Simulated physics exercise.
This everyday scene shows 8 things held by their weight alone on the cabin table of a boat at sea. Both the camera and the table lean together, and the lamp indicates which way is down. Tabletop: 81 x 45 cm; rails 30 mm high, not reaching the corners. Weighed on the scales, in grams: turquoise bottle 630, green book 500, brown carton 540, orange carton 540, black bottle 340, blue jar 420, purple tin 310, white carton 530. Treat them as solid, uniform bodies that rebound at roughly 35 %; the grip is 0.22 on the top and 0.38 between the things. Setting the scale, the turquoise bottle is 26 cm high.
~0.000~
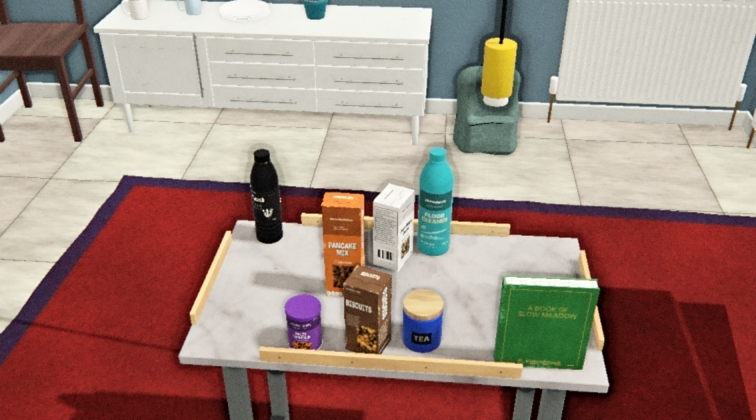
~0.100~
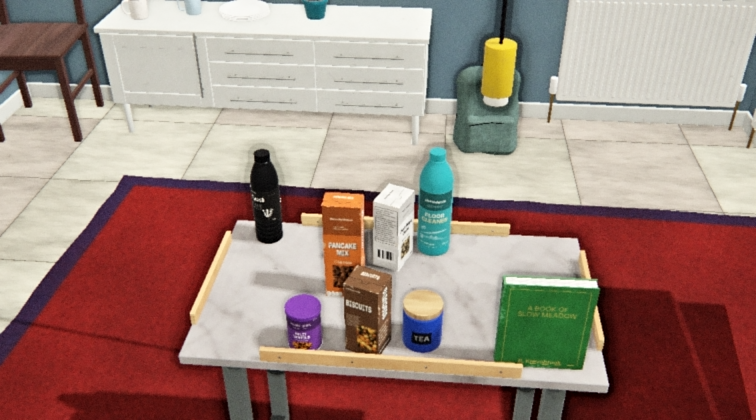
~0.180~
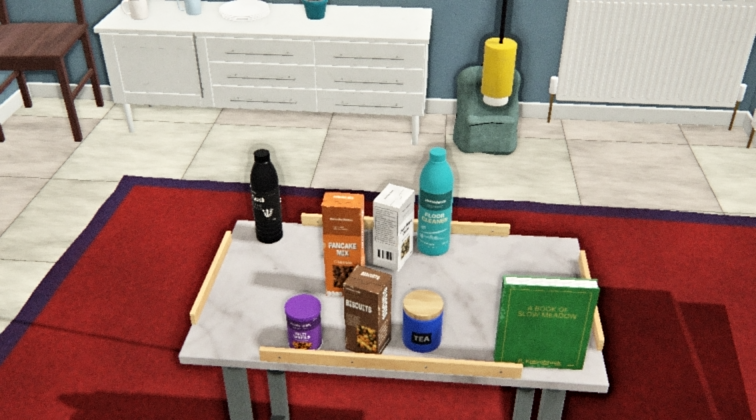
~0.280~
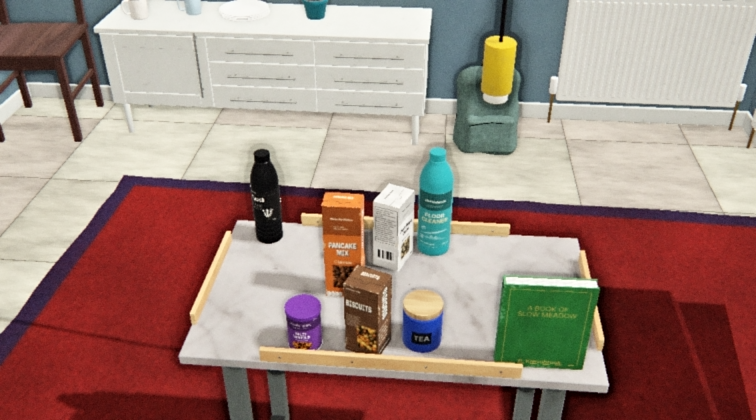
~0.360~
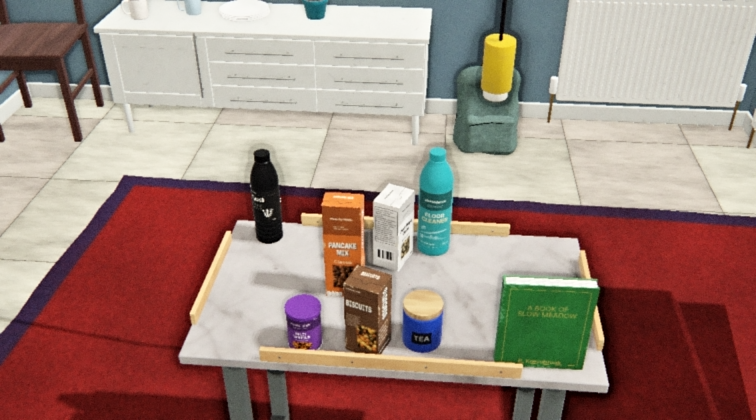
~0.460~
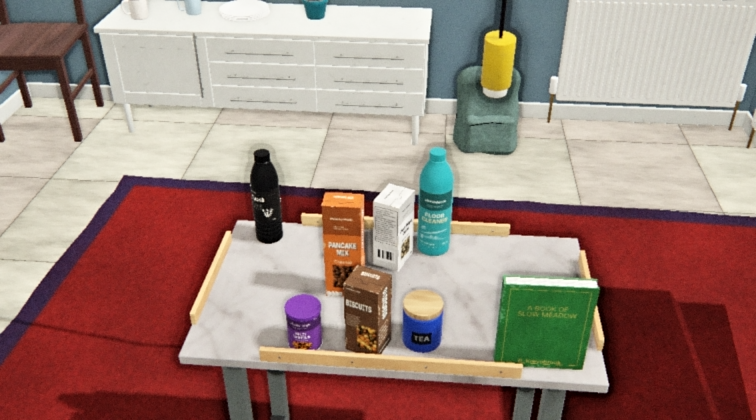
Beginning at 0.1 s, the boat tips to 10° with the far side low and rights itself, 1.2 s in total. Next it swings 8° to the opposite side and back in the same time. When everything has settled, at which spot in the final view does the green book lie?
(531, 302).
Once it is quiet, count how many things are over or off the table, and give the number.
Total count: 1.
After 1.06 s, floor tilted 3°, far side down; green book on its side near (532, 314).
After 1.16 s, floor tilted 1°, far side down; green book on its side near (532, 301).
In the end (3.0 s), toppled on the table, green book; the other 7 under 5 cm from the start. At the end, from the last picture's camera, green book near (531, 302).
